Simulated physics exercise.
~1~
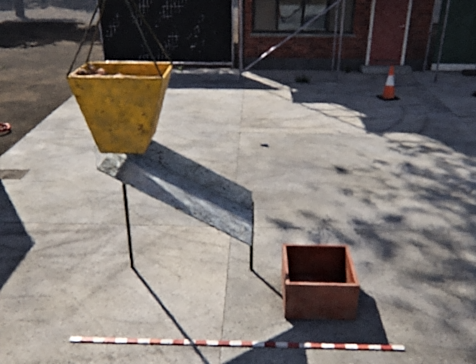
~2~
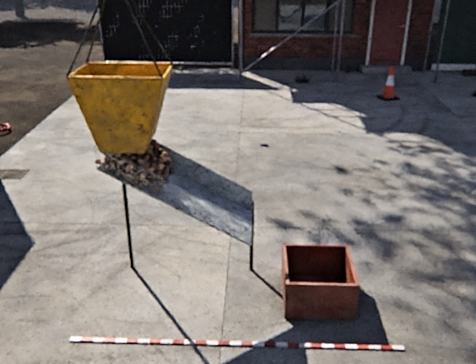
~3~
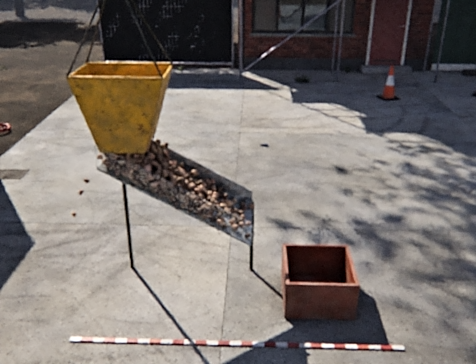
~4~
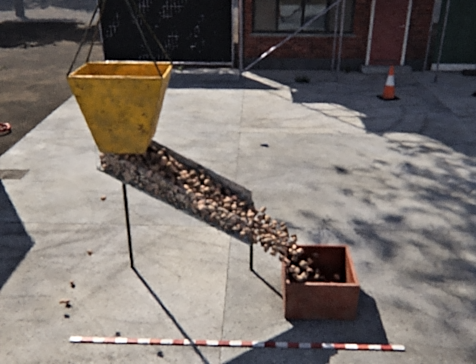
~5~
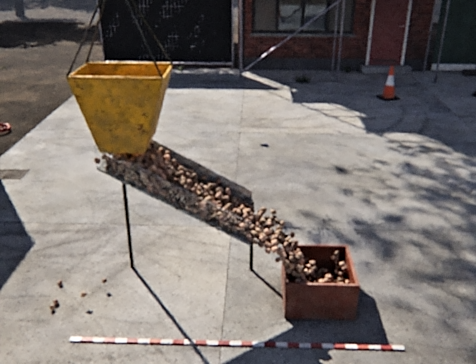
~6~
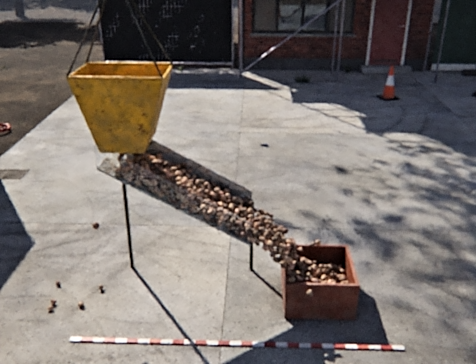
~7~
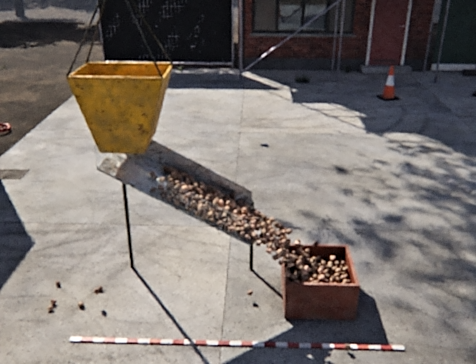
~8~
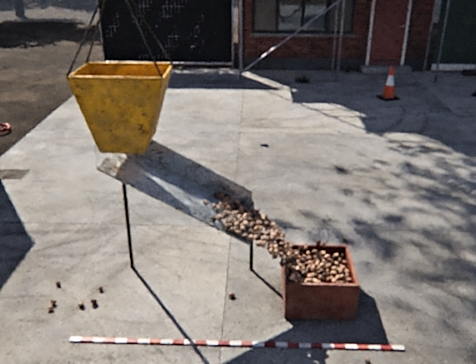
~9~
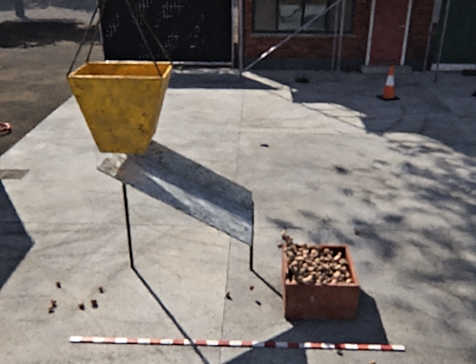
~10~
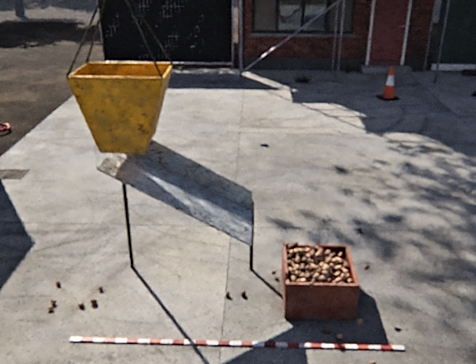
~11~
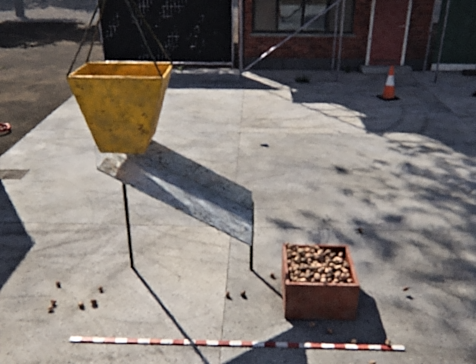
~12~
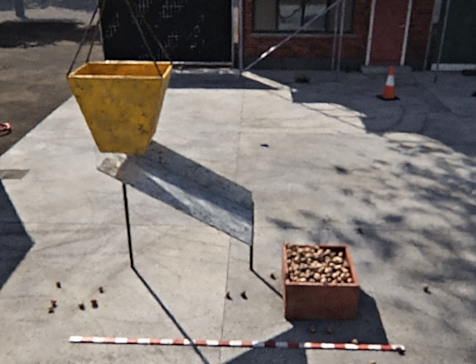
Rounded brown stones drop from a yellow skip hanging still at the upper left of a sunlit concrete yard, seen from the side and slightly above. Below it, a grey steel slide on thin legs slopes down to the right towards a reddish open bin, with a red-and-white striped staff lying in front. The stones spread down the slide and pour off its lower end into the bin, while a few scatter on the ground at left. The skip empties, then the slide clears. Nearly all the stones end heaped in the bin, with a few strays lying outside.
